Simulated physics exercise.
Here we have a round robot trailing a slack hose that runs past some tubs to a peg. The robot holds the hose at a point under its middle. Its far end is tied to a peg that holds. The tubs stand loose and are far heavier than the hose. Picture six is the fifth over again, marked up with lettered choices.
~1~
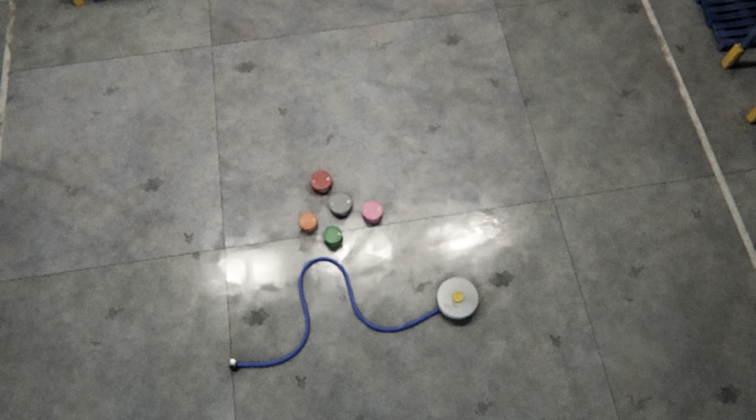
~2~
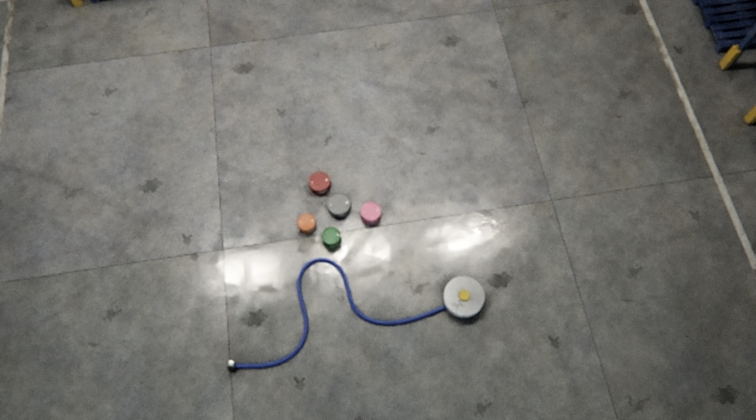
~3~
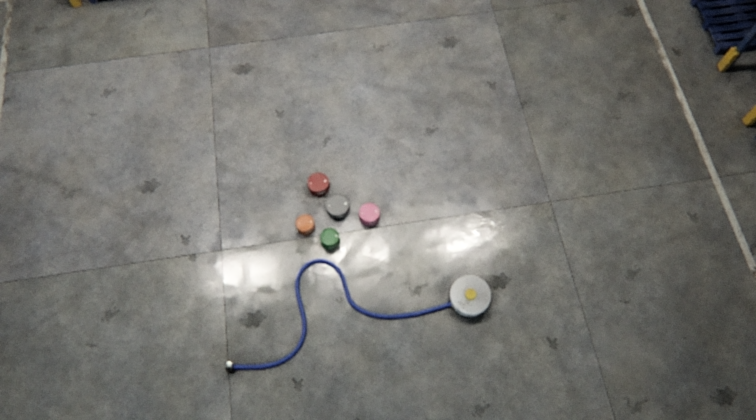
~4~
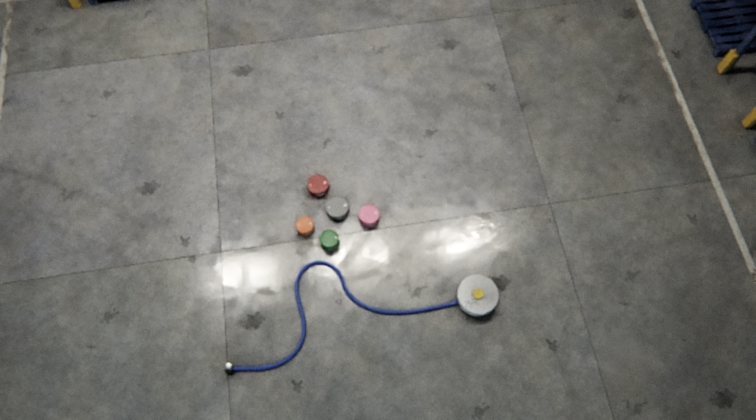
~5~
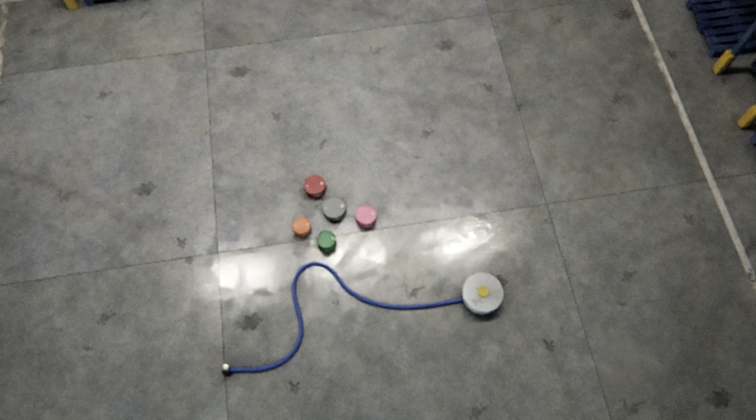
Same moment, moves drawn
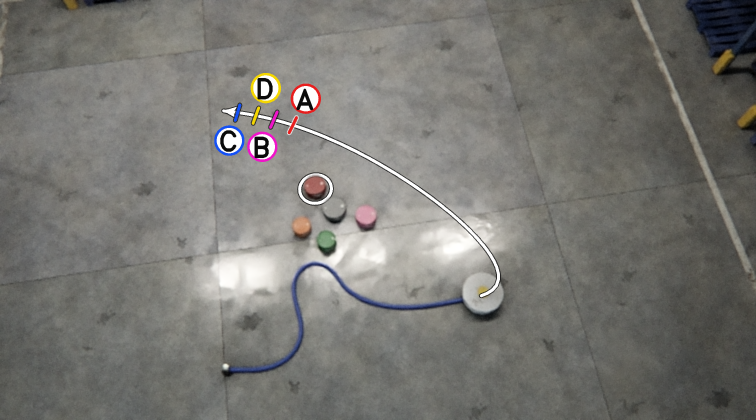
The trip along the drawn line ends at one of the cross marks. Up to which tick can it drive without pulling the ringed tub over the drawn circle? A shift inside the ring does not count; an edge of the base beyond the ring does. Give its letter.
Mark D.
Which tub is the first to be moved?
Pink.
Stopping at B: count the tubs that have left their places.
By then, two.
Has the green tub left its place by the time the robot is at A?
No.
On the copy, A at (293, 125); B at (274, 120); C at (238, 113); D at (256, 116); the ring at (316, 189); the route from (481, 296) via (384, 167) to (223, 111).
On D. First, robot (443, 203); red tub (315, 187).
Then, robot (344, 142); red tub (315, 187).
Finally, robot (255, 112); grey tub (324, 205); green tub (320, 243); red tub (315, 187); pink tub (325, 225); the red tub is still in its ring.
By contrast, A is safe but short; B is safe but short; C drags the ringed tub to (299, 187).
